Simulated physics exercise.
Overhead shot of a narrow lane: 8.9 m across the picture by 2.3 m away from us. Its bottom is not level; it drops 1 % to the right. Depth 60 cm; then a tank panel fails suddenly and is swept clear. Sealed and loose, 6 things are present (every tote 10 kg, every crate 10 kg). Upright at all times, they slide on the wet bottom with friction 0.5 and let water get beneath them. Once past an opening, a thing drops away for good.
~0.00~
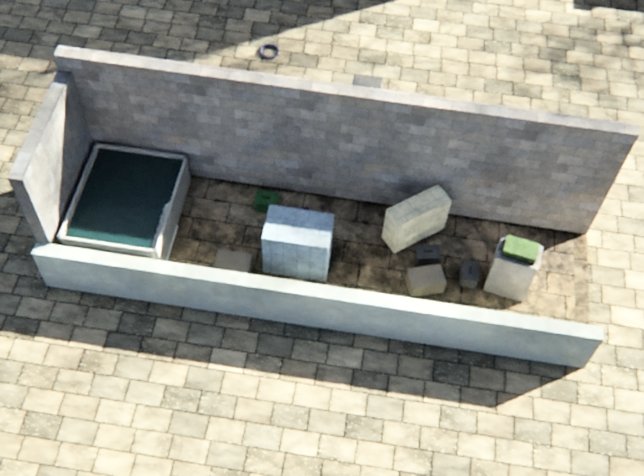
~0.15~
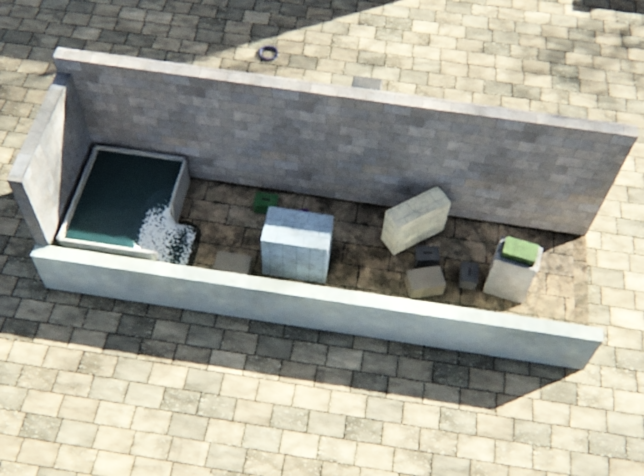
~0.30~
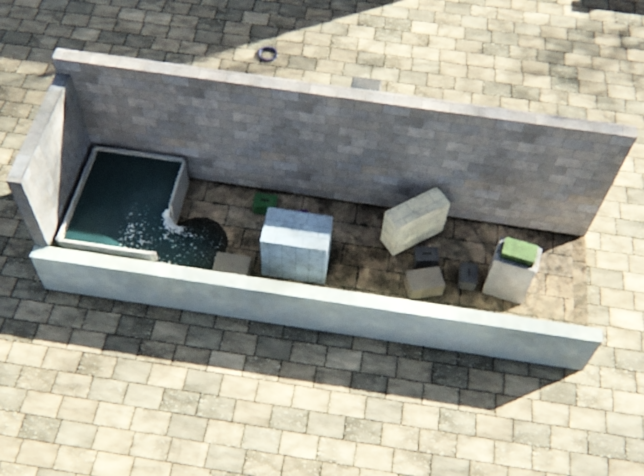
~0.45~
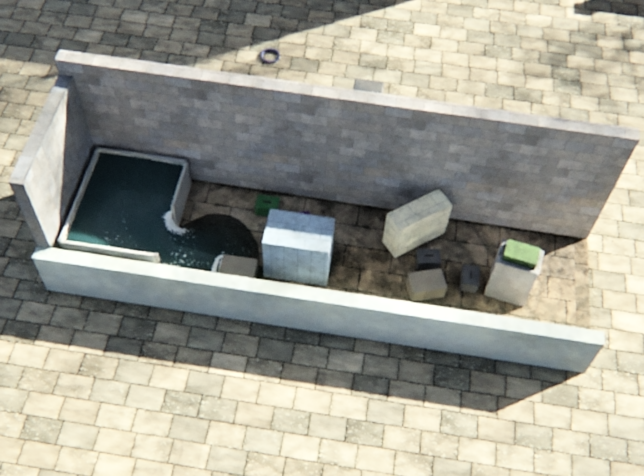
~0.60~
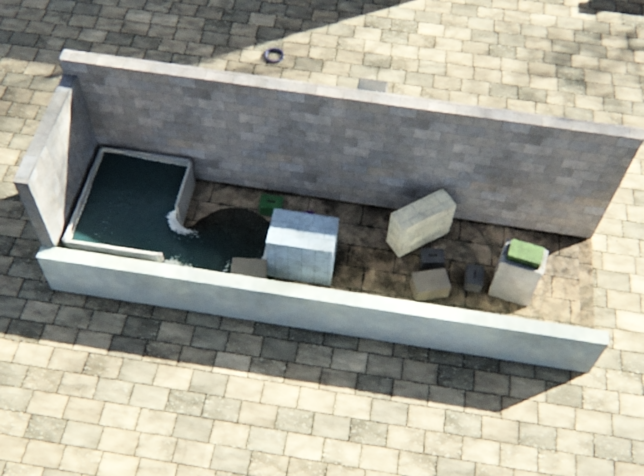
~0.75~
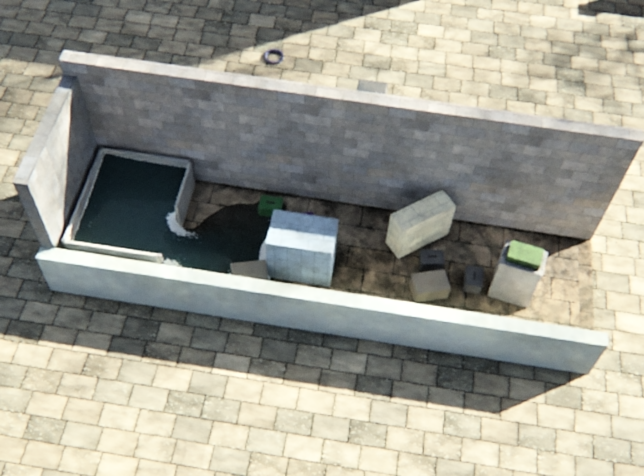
The video shows a walled lane seen from above, where water from a tank at the left end pours through a gap and spreads rightward across the floor, slightly shifting a low block while the other objects stay put.
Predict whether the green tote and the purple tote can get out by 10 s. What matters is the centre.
The green tote remains within, and the purple tote remains within.
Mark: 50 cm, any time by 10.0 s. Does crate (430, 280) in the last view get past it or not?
That one comes out beyond it.
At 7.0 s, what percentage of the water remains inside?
80 % or so.
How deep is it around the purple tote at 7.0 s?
Depth approx. 7 cm.
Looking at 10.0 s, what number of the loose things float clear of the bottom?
At that point I count 1.
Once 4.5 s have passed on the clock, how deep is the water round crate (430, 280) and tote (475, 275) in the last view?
First roughly 8 cm, second roughly 6 cm.
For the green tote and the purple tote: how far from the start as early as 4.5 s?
I'd say about 100 and 60 centimetres.
After 2.0 s the green tote is near (263, 187), 0.4 m from its start, aground; the purple tote is near (337, 223), 0.6 m from its start, aground; 0 of 6 are out; 1 afloat.
After 4.5 s the green tote is near (220, 232), 1.1 m from its start, aground; the purple tote is near (337, 233), 0.7 m from its start, aground; 0 of 6 are out; 2 afloat.
After 7.0 s the green tote is near (237, 199), 0.6 m from its start, afloat; the purple tote is near (314, 233), 0.3 m from its start, aground; 0 of 6 are out; 3 afloat.
After 10.0 s the green tote is near (222, 200), 0.9 m from its start, aground; the purple tote is near (306, 231), 0.3 m from its start, aground; 1 of 6 are out; 1 afloat.
